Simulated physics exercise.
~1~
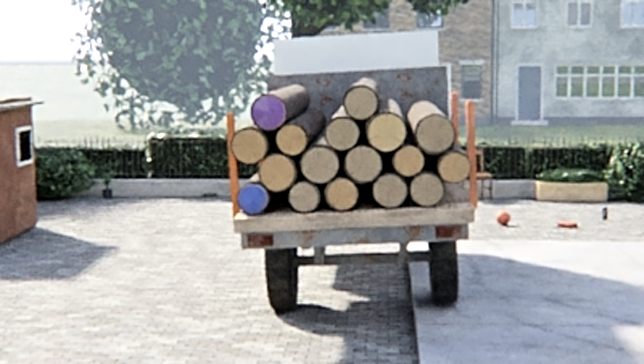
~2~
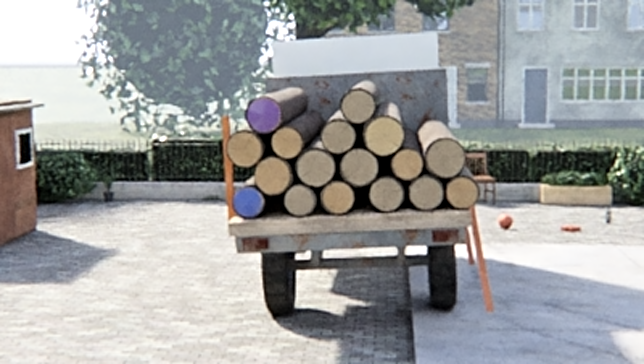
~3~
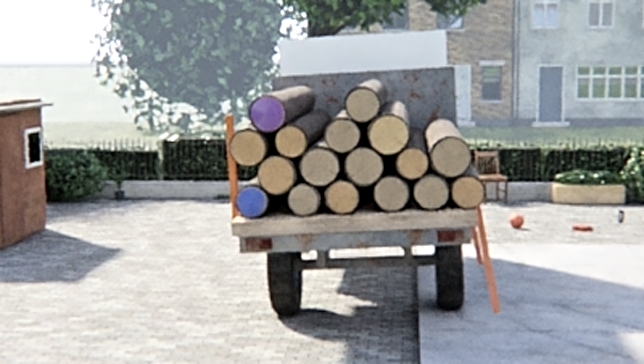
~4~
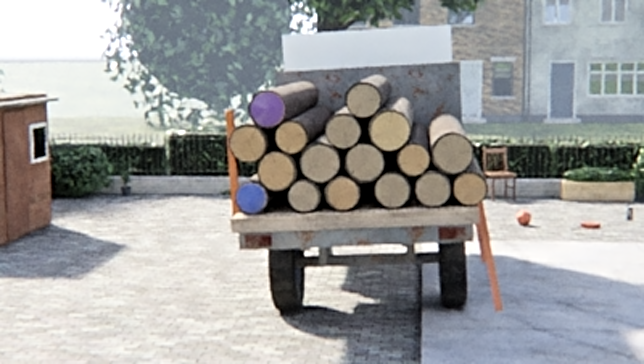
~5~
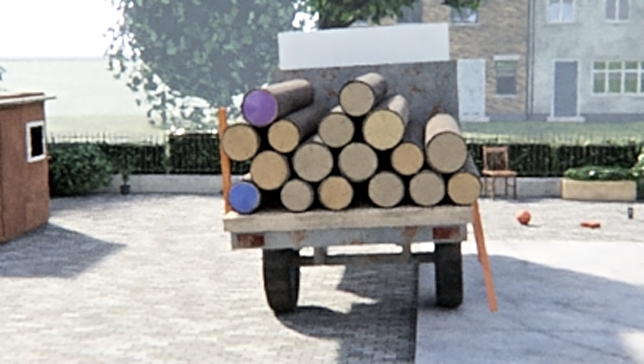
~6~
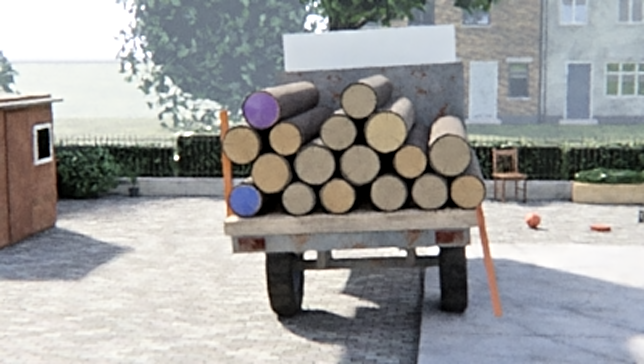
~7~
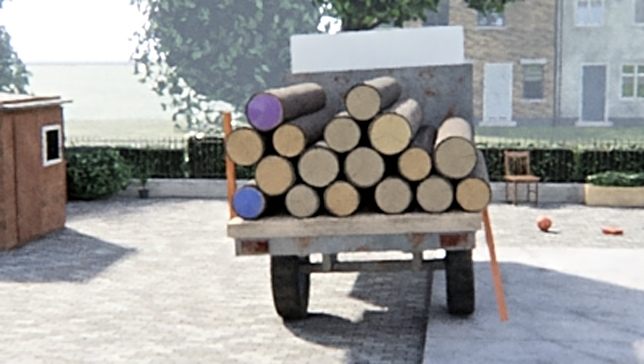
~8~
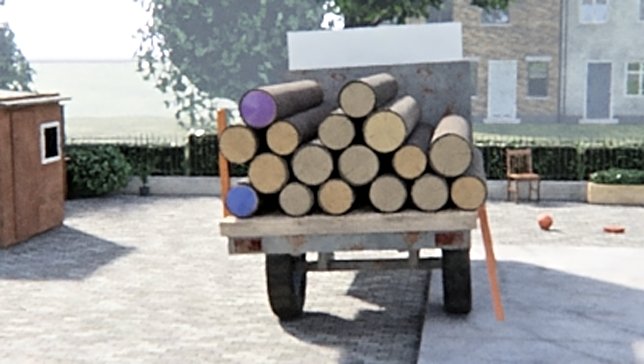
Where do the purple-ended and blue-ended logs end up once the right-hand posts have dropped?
Both stay on the lorry, the purple one resting high on other logs and the blue one down on the deck at the left.
Paved yard with a parked flatbed lorry, its right-hand orange posts swinging down while the stacked logs stay on the deck.
